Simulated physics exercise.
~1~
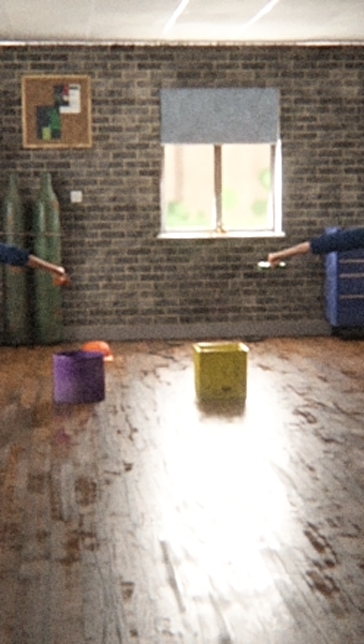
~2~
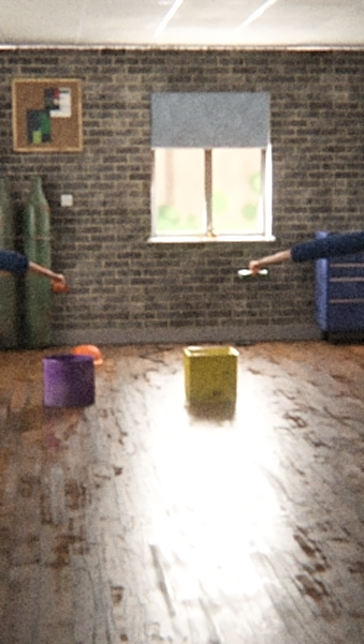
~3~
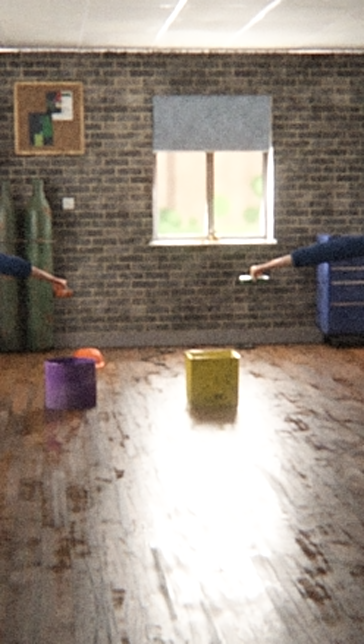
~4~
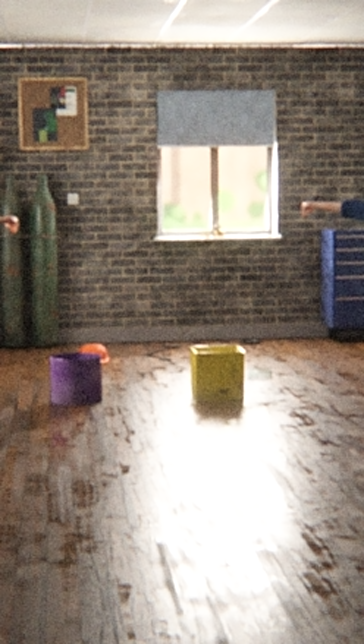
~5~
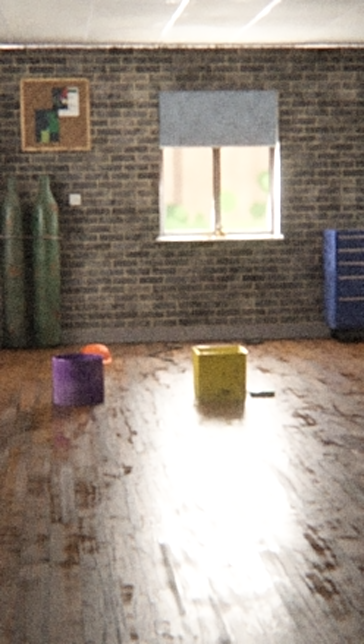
Two outstretched arms in dark sleeves reach in from either side of a brick-walled room with a glossy wooden floor, seen from a slightly swaying viewpoint facing a window with a grey blind. The left hand holds a small orange sponge above a purple bin, while the right holds a slim green case near a yellow crate. Green cylinders stand at the left and blue drawers at the right. Both hands let go and draw back out of sight. The sponge ends up inside the purple bin, but the case misses and lies on the floor just right of the yellow crate.
